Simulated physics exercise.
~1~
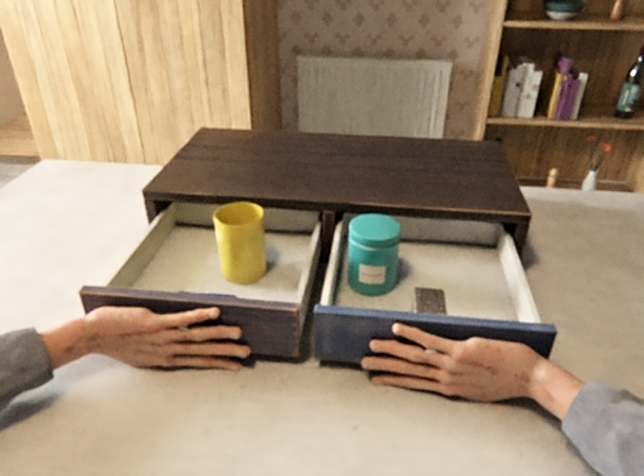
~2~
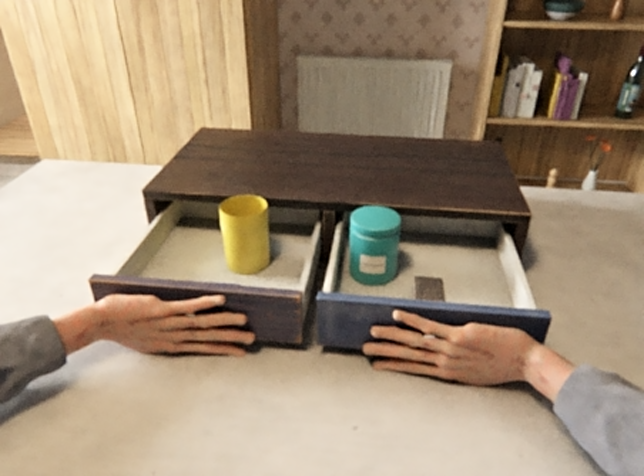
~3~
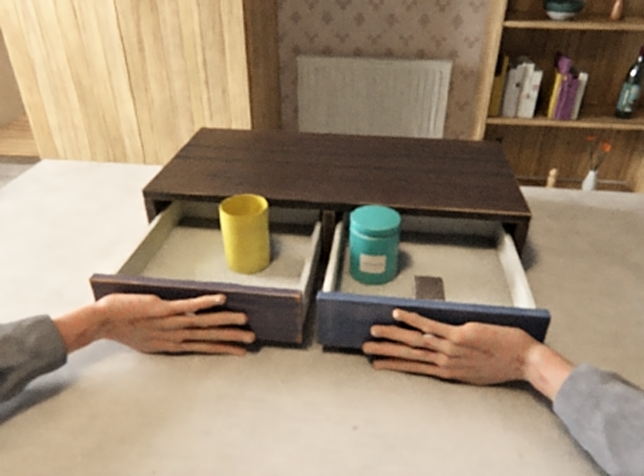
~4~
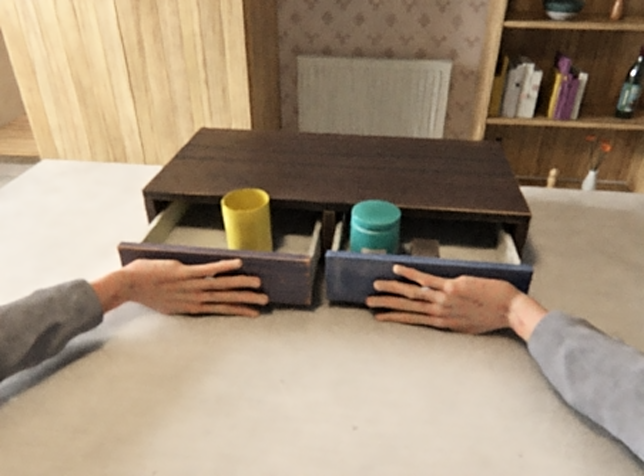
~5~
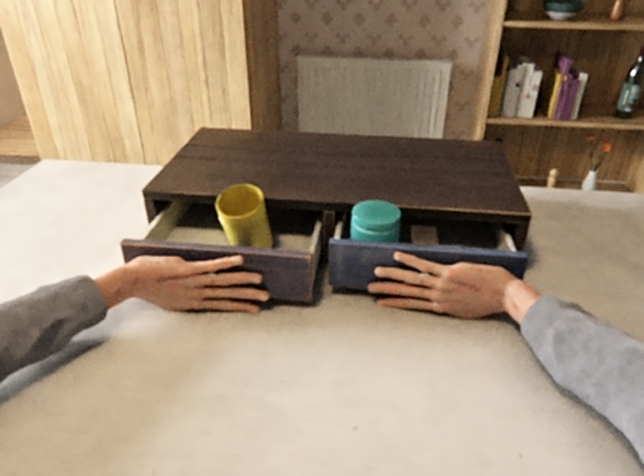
The video shows two hands pushing in side-by-side open drawers of a dark wooden chest, the left holding a yellow cup and the right a teal jar and small dark block. Both drawers slide partway in, the yellow cup tilts, and both remain ajar.
